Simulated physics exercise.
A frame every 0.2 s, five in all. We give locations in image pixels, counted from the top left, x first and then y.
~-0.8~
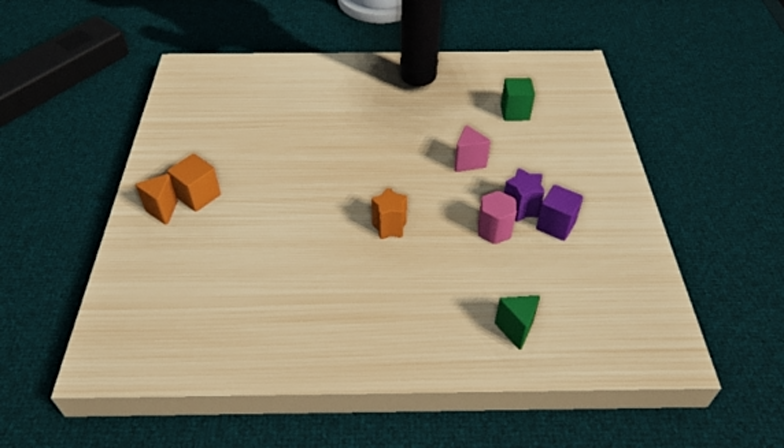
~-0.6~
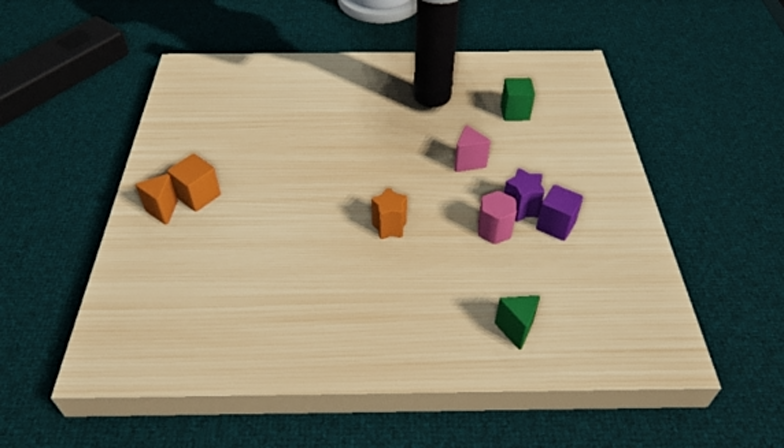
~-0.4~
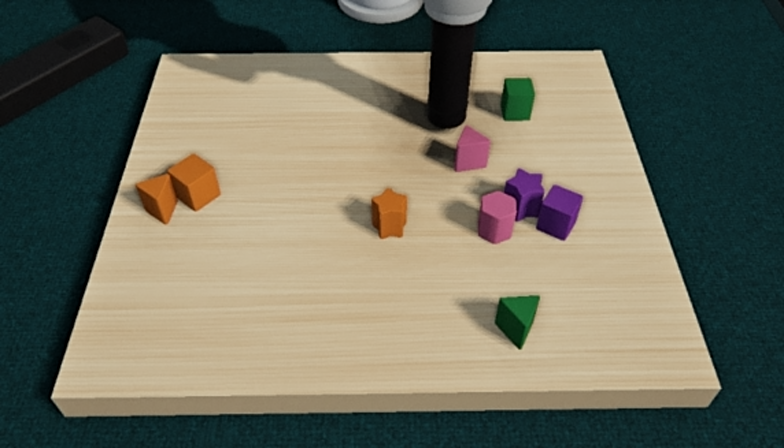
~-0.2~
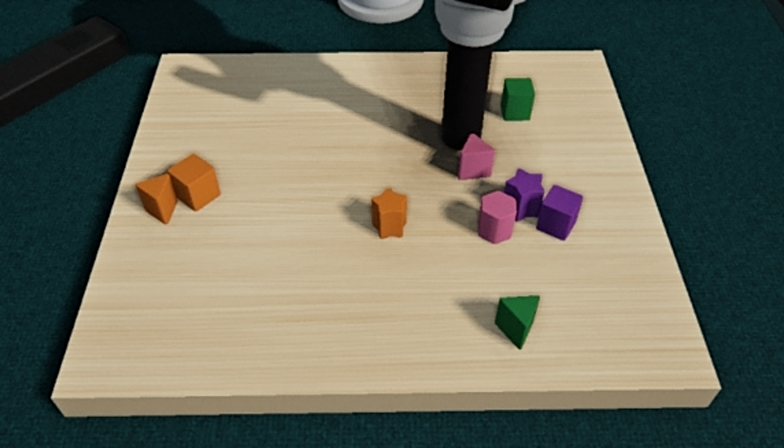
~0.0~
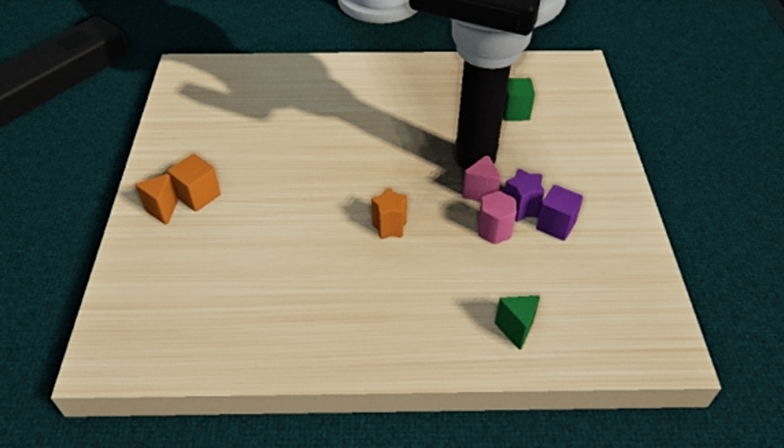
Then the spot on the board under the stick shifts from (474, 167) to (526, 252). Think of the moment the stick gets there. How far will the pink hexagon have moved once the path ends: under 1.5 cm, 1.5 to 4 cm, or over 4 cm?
Long, over 4 cm.
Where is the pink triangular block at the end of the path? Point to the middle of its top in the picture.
At roughly (481, 208).
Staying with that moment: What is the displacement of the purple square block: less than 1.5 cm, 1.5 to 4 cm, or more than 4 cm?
The move is medium, 1.5 to 4 cm.
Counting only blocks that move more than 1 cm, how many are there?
The result: Three blocks or more.
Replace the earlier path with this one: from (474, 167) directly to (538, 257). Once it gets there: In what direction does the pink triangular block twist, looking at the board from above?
The twist is clockwise.
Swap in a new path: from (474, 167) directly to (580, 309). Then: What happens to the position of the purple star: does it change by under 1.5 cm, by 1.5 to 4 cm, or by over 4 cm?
Movement: Over 4 cm.
The first path, step by step. One third of the way, stick at (492, 186); pink triangular block at (484, 191), turned 70° clockwise; pink hexagon at (499, 211), turned 15° anticlockwise.
Two thirds of the way, stick at (509, 214); pink triangular block at (480, 206), turned 100° clockwise; pink hexagon at (502, 227), turned 50° anticlockwise; purple star at (551, 197), turned 40° anticlockwise; purple square block at (585, 207), turned 10° clockwise.
At the end, stick at (528, 244); pink triangular block at (481, 208), turned 110° clockwise; pink hexagon at (502, 247), turned 15° clockwise; purple star at (561, 209), turned 75° anticlockwise; purple square block at (598, 209).
